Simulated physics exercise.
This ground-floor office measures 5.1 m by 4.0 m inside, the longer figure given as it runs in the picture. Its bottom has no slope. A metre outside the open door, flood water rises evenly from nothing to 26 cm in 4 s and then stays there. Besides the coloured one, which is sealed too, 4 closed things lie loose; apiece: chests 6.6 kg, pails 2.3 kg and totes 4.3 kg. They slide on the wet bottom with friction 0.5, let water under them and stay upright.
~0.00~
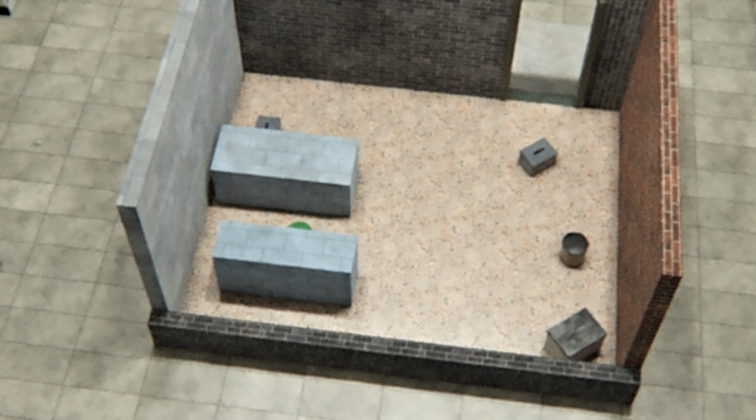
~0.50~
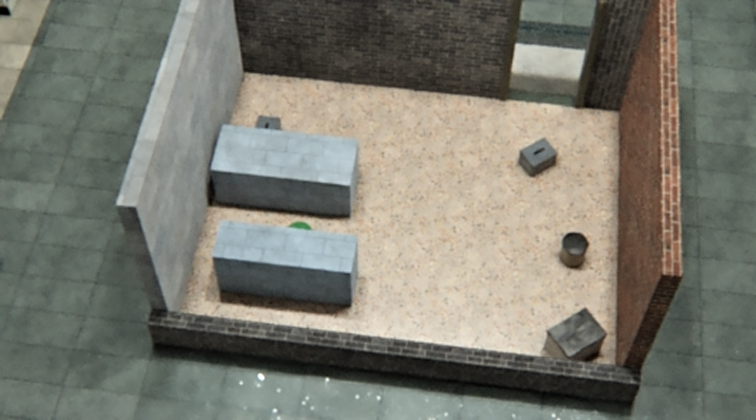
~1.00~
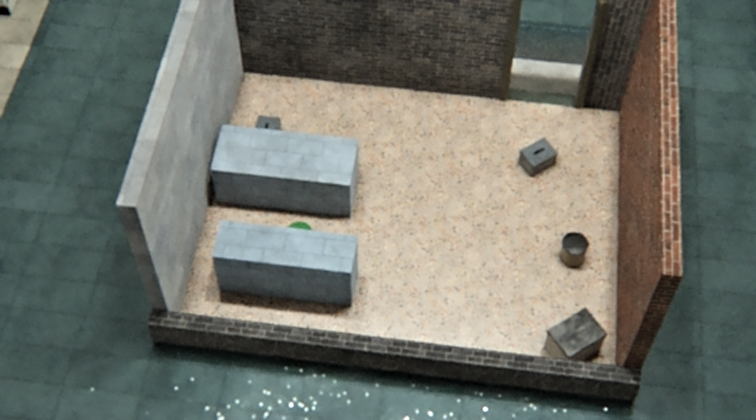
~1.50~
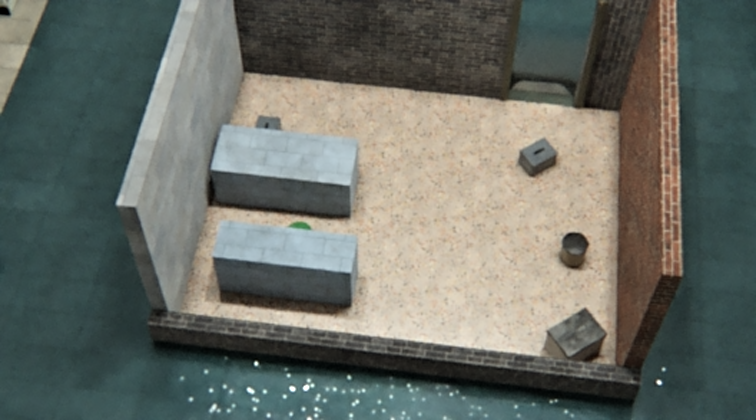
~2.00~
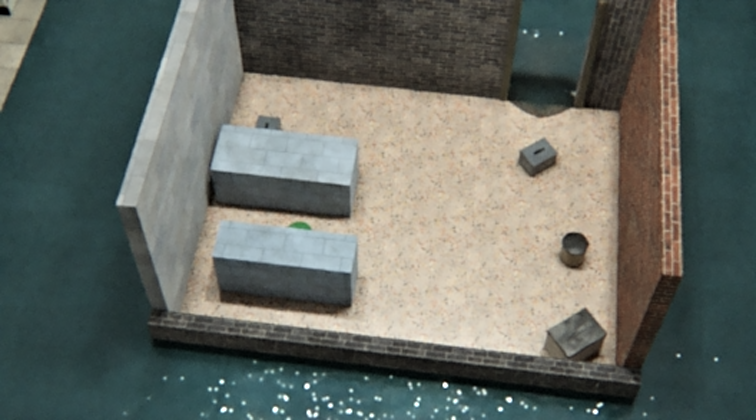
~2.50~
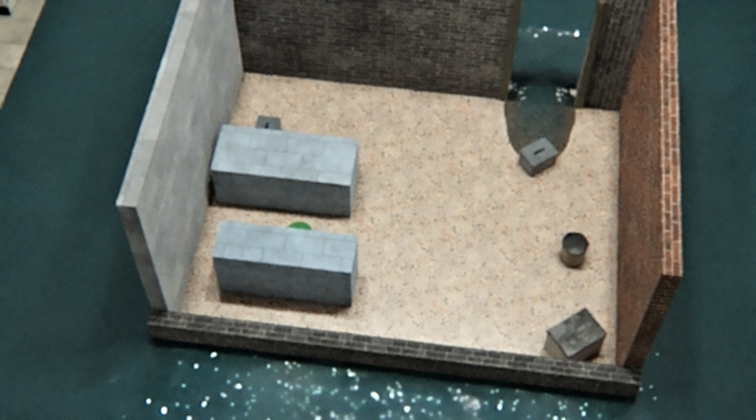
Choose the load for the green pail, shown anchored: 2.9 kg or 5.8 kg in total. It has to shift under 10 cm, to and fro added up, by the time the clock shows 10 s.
For it, neither weight holds it.
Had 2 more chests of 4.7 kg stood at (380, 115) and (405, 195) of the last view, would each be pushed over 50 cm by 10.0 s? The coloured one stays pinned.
In that order: Short of it, over.
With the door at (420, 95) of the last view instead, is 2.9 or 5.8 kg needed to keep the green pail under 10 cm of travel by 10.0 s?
Then only the higher weight holds it.
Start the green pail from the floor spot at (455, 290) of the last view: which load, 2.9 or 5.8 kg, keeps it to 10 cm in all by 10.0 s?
Neither is enough.
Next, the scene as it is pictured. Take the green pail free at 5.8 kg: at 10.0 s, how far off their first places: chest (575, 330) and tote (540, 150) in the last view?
In turn: 250 cm, 250 cm.
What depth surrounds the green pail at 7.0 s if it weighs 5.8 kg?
Roughly 3 cm.
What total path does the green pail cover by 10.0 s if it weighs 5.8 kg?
About 20 cm.
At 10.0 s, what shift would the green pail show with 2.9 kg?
Roughly 80 cm.
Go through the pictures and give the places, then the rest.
The first picture shows the green pail at (299, 233) rests on the ground; water covers 0.0 m2; 0 of 5 have shifted.
The second picture shows the green pail at (299, 233) rests on the ground; water covers 0.0 m2; 0 of 5 have shifted.
The third picture shows the green pail at (299, 233), on the bottom; 0.0 m2 under water; 0 of 5 have shifted.
The fourth picture shows the green pail at (299, 233), on the bottom; 0.0 m2 under water; 0 of 5 have shifted.
The fifth picture shows the green pail at (299, 233), on the bottom; water covers 0.1 m2; 0 of 5 have shifted.
The sixth picture shows the green pail at (299, 233) rests on the ground; 0.7 m2 under water; 0 of 5 have shifted.
After 3.5 s the green pail would be 0 cm from its start with 2.9 kg and 0 cm from its start with 5.8 kg; 0 cm of water round it then.
After 4.5 s the green pail would be 0 cm from its start with 2.9 kg and 0 cm from its start with 5.8 kg; 0 cm of water round it then.
After 7.0 s the green pail would be 14 cm from its start with 2.9 kg and 0 cm from its start with 5.8 kg; 3 cm of water round it then.
After 10.0 s the green pail would be 79 cm from its start with 2.9 kg and 21 cm from its start with 5.8 kg; 5 cm of water round it then.
